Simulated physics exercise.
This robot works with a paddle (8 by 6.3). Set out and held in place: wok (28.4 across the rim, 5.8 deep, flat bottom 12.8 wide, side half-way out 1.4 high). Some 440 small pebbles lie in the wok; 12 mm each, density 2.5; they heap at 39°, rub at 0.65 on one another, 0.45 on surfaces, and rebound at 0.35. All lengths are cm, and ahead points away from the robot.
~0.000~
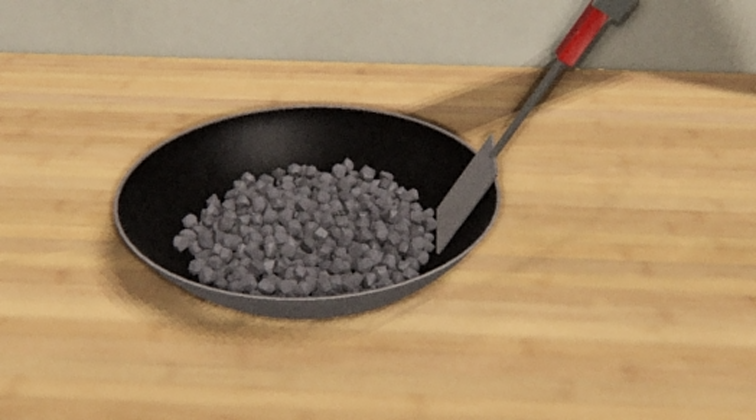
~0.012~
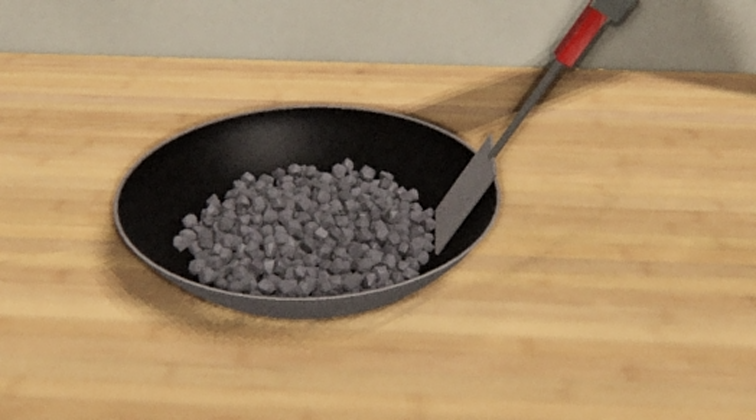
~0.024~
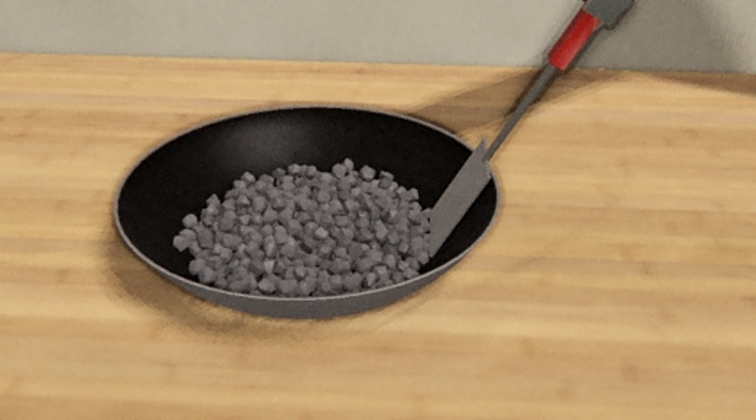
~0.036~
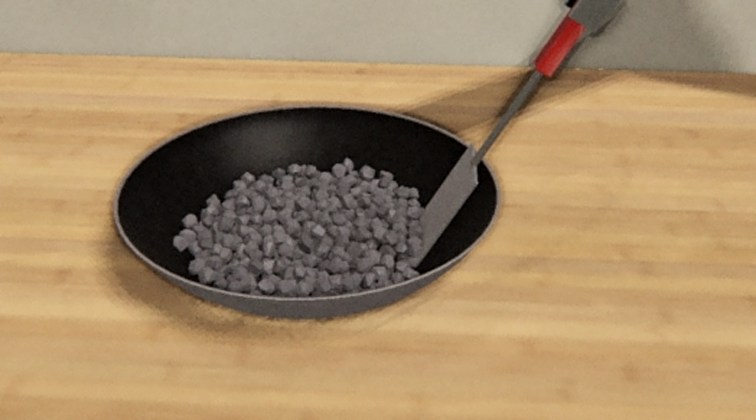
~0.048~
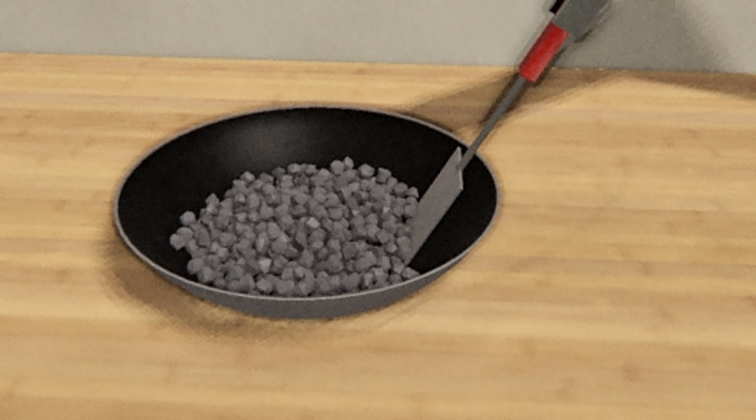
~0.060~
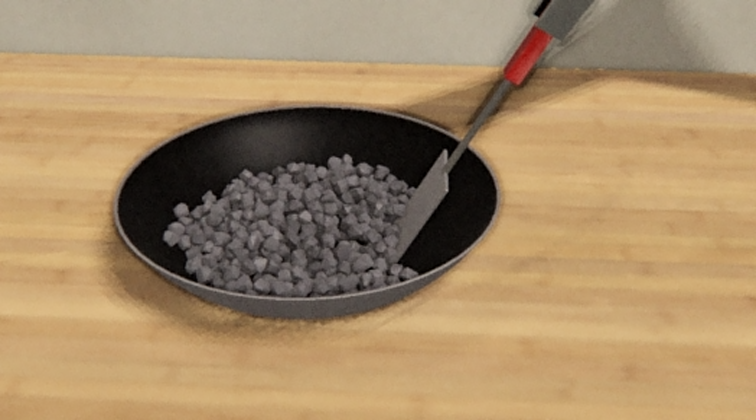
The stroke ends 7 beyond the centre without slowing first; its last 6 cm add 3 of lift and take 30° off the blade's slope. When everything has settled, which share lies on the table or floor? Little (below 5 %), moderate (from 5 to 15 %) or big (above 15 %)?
Share on the table or floor: Little (below 5 %).
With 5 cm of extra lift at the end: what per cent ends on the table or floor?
Some 5 per cent.
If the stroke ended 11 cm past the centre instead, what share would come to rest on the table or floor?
It would be near 25 per cent.
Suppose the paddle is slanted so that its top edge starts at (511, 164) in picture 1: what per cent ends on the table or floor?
About 0 per cent.
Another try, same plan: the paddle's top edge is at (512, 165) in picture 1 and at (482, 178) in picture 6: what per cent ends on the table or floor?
About 0 per cent.
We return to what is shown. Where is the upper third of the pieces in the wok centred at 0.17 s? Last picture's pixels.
At about (213, 200).
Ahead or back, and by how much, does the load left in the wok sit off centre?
About 5.0 cm ahead.
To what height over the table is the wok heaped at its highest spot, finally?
Roughly 7.0 cm.
After 0.11 s, sloping 61°, highest piece 7 above the table; 437 in the wok.
After 0.17 s, sloping 51°, highest piece 6 above the table; 437 in the wok.
After 0.39 s, sloping 31°, highest piece 7 above the table; 432 in the wok, 3 on the table or floor, 2 on the blade or in flight.
After 1.44 s, sloping 31°, highest piece 7 above the table; 432 in the wok, 5 on the table or floor.
At rest, 432 in the wok, 5 on the table or floor. That is 1 % on the table or floor.
